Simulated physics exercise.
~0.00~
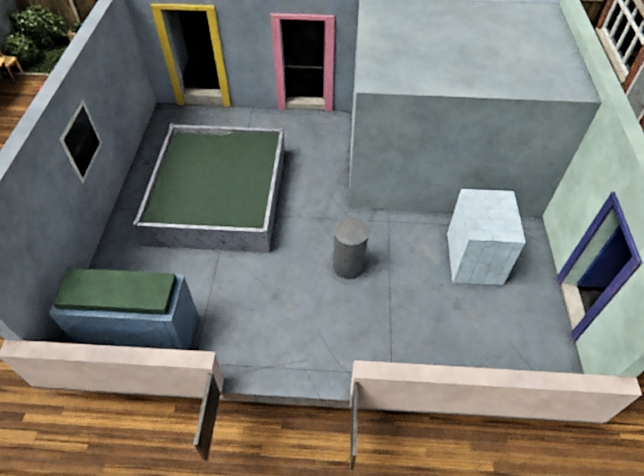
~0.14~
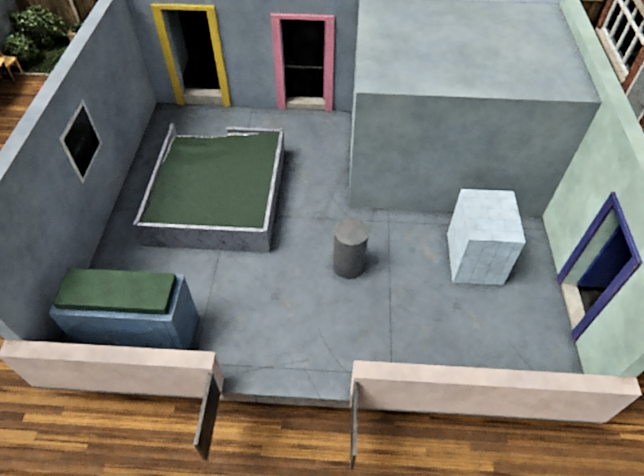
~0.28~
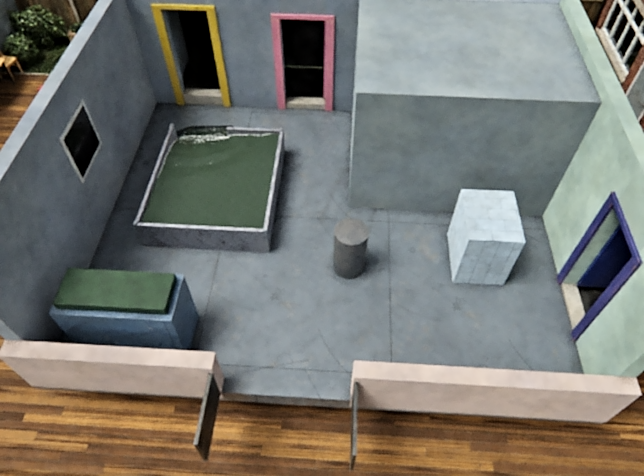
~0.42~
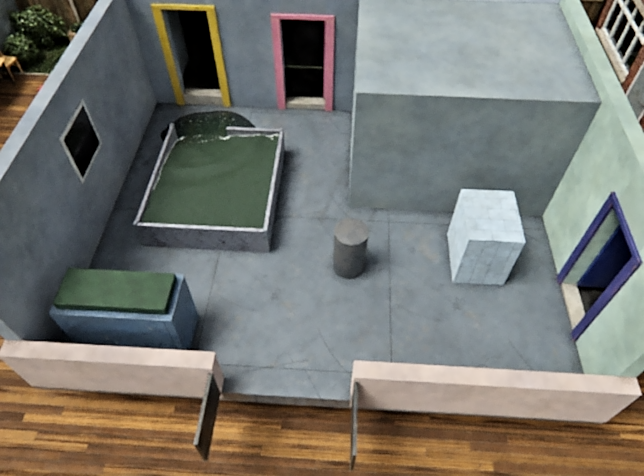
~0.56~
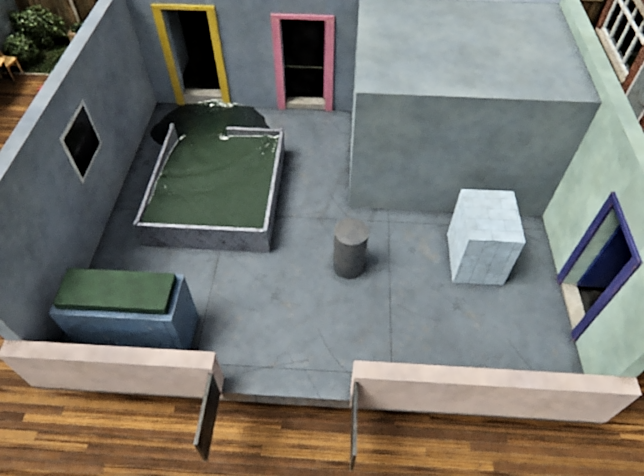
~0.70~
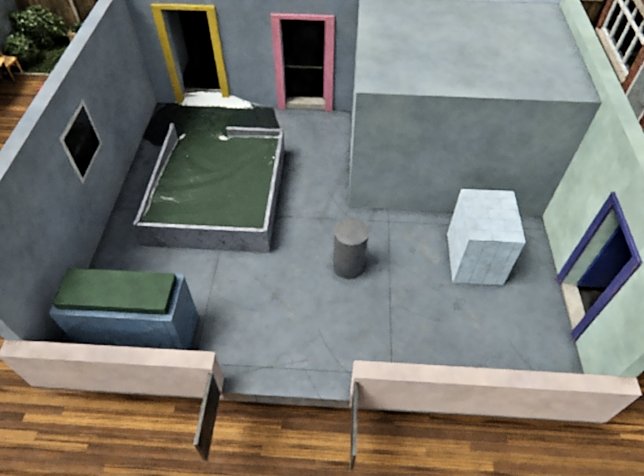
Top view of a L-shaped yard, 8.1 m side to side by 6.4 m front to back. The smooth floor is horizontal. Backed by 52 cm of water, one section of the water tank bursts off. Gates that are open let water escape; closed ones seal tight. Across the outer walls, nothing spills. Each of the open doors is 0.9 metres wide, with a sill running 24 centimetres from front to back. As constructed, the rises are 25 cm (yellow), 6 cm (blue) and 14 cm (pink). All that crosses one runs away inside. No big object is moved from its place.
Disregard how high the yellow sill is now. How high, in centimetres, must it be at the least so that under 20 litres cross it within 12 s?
At least about 32 cm.
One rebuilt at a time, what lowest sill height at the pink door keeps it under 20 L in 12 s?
Pink door - some 8.0 centimetres.
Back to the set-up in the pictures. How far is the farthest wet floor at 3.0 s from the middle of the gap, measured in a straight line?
Roughly 3.2 m.
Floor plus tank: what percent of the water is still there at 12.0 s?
What remains is some 84 per cent of the water.
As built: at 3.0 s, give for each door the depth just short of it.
Door depths (cm): Yellow = 33, blue = 0, pink = 8.
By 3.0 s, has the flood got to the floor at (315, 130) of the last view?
It is under water.
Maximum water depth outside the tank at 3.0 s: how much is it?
About 34 cm at most.
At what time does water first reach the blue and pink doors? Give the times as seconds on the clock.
Blue 11.5 s; pink 1.2 s.
After 1.4 s water covers 10 % of the floor, deepest (44 cm) near (157, 105); 34 cm at the yellow door, 14 litres in over its 25 cm sill.
After 3.0 s water covers 30 % of the floor, deepest (34 cm) near (157, 105); 33 cm at the yellow door, 82 litres in over its 25 cm sill.
After 12.0 s water covers 90 % of the floor, deepest (12 cm) near (54, 355); 11 cm at the yellow door, 98 litres in over its 25 cm sill.
At the yellow door as built, the water arrived by 0.6 s and peaked near 38 cm at 2.2 s.
Run again over the same 12 s with other heights there, 50 litres in over 28.5 cm, 0 litres over 38.5 cm. The limit of 20 litres is kept from about 32 cm up.
